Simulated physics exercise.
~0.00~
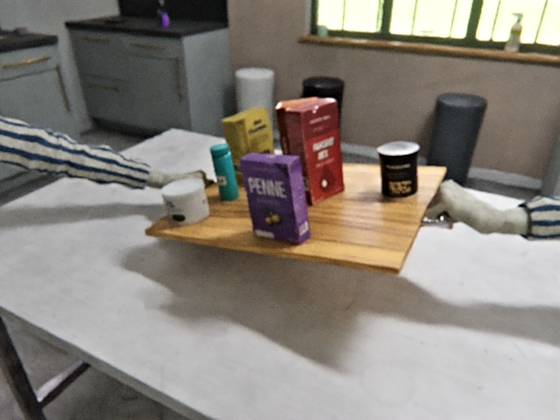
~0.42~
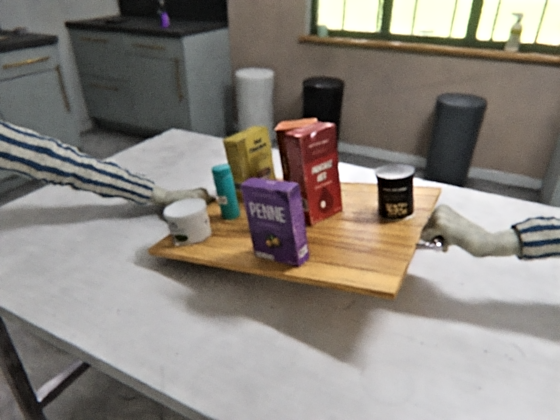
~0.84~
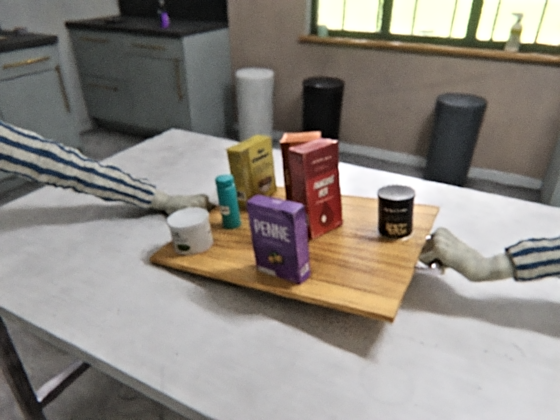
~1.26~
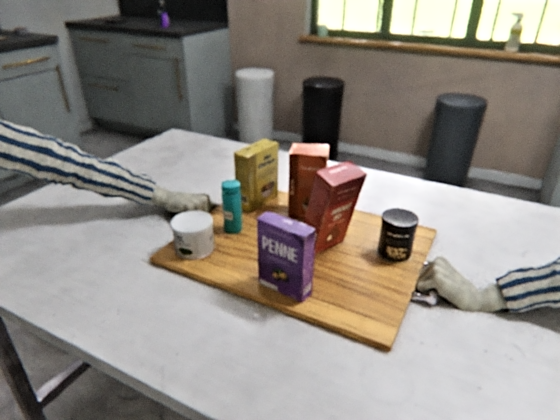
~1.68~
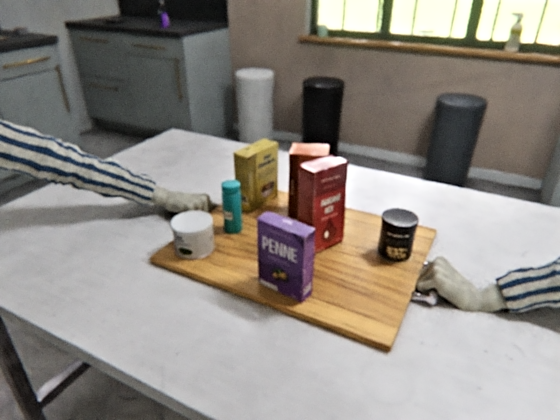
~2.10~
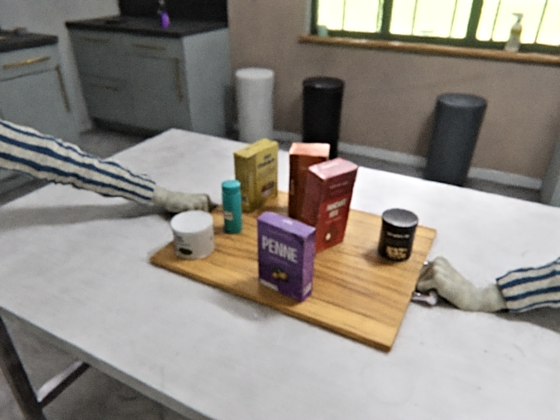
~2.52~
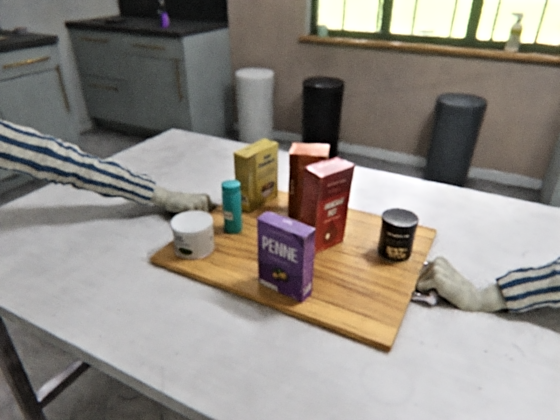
The clip shows two gloved hands in striped sleeves lowering a wooden board of boxes, a white tub, a black tin and a turquoise shaker onto a table; a red packet leans right, then rocks back, and everything ends standing.
